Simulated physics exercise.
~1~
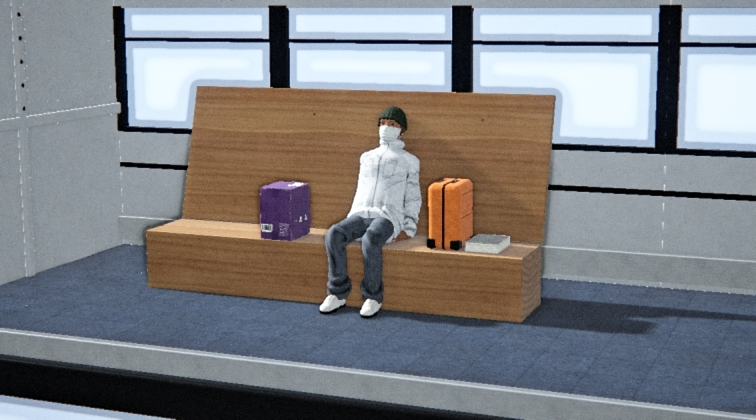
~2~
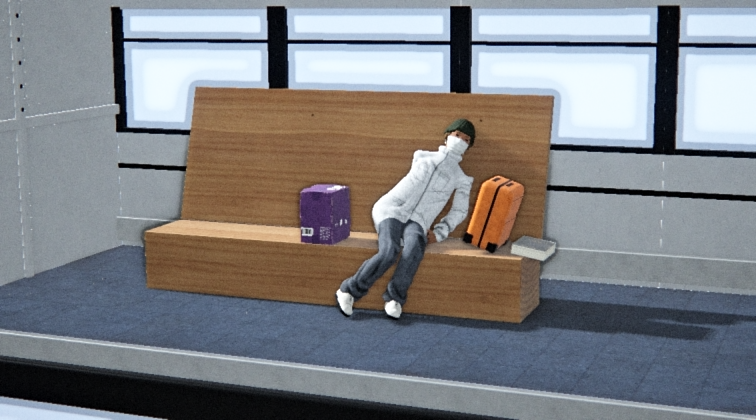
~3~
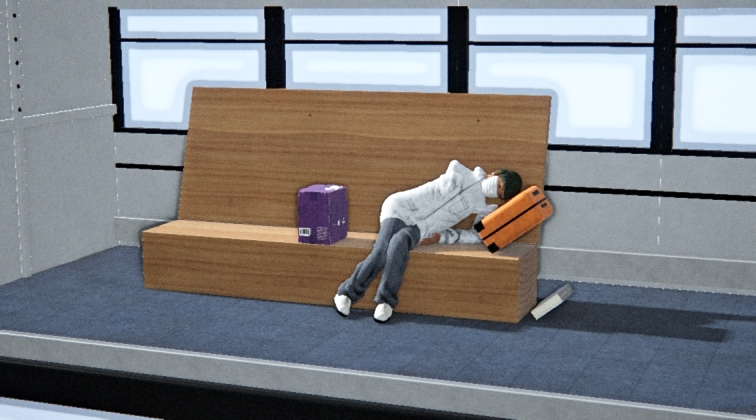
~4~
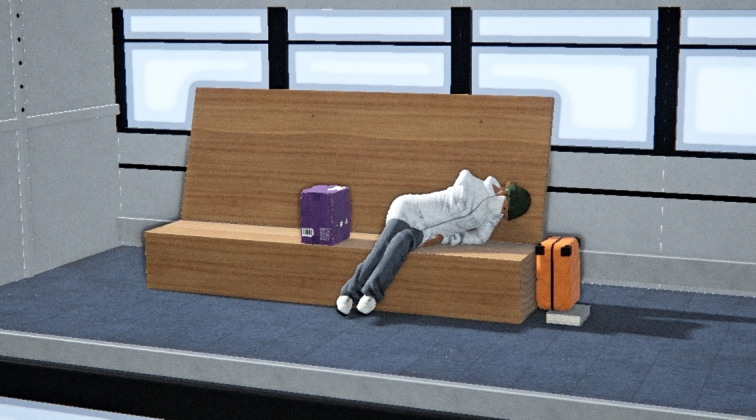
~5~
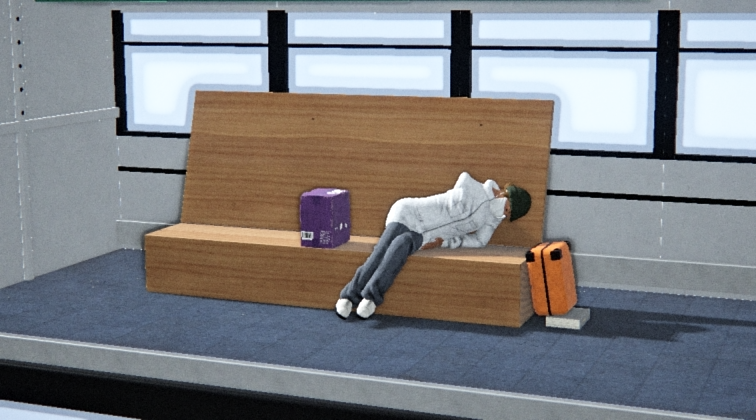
The video shows a masked person in a white jacket sitting on a wooden bench, then slumping right onto it as an orange suitcase and a grey folder drop off the end to the floor, the case resting against the bench, while a purple pack shifts right but stays on.
